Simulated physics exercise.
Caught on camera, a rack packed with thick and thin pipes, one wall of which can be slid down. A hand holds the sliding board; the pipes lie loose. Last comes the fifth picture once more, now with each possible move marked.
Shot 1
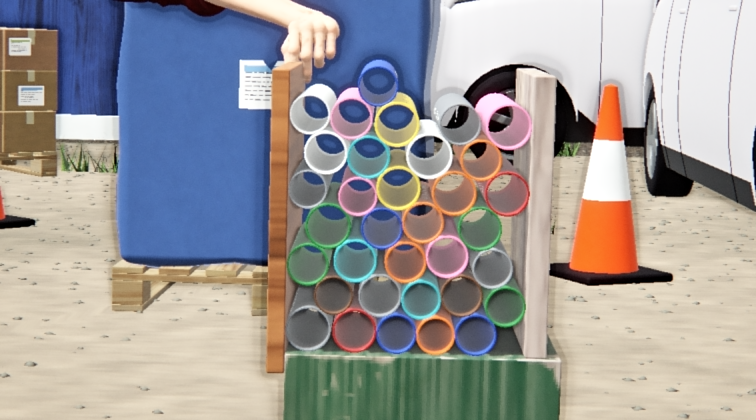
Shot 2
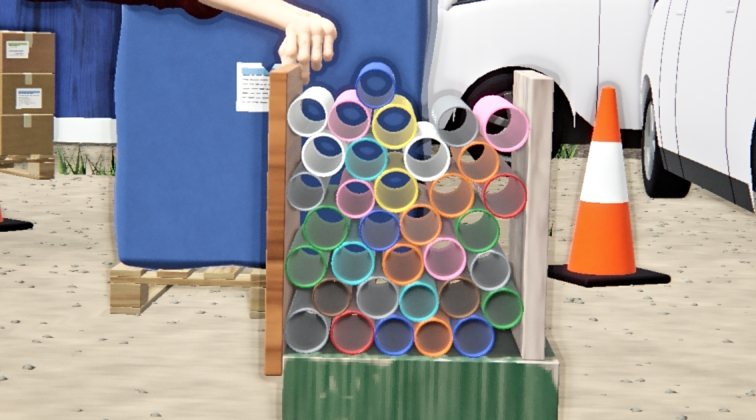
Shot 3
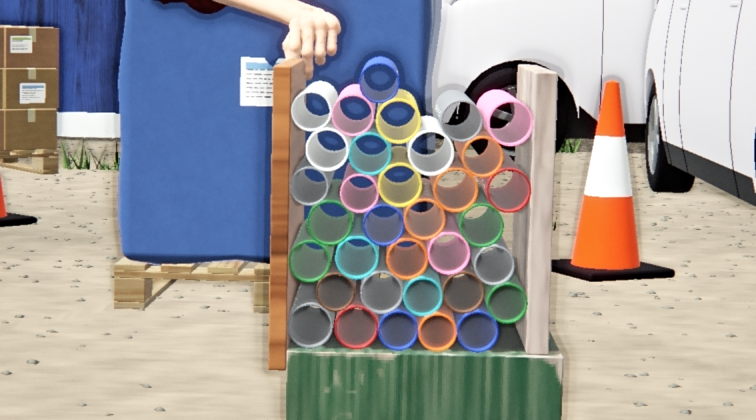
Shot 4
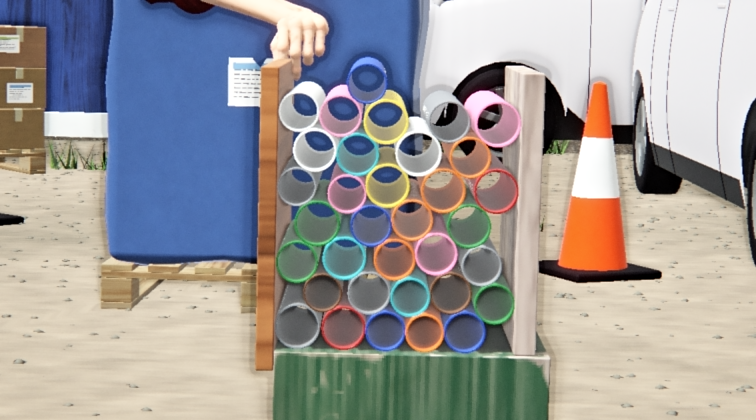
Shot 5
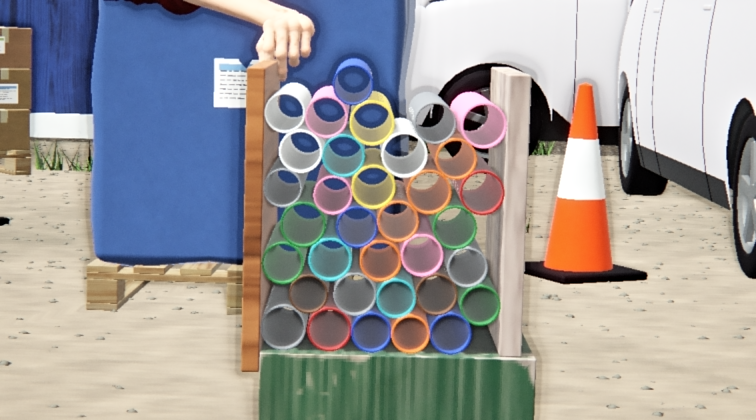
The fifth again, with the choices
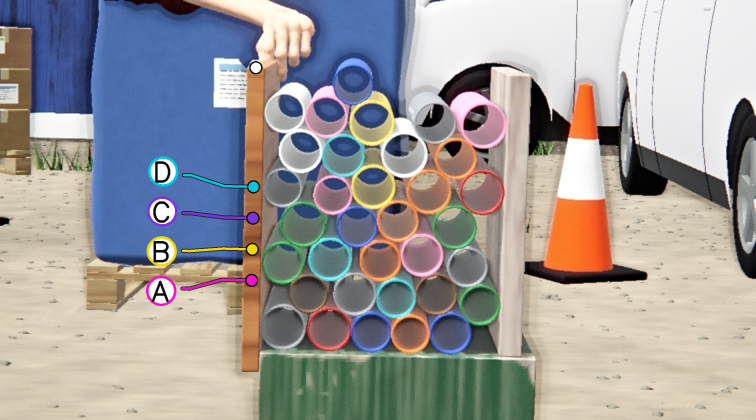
To begin with, a hand grips the top of the brown board on the left of a rack stacked with colourful pipes, near an orange-and-white cone. The view wavers slightly, then shifts so everything sits a little further left, while the hand, board and loose pipes show no clear movement.
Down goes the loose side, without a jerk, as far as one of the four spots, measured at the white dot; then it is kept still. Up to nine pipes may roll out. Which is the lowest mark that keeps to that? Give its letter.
Stop at A.
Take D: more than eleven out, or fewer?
At D, fewer than eleven.
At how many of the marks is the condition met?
Four of them.
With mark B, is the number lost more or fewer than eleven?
It loses fewer than eleven.
On the copy, A at (252, 280); B at (252, 249); C at (253, 218); D at (253, 187); the white dot at (256, 67).
On A. First, top of the board (264, 157).
Then, top of the board (262, 256).
Finally, top of the board (262, 280), about five out over the board.
By contrast, B about five out over the board; C one out over the board; D one out over the board.
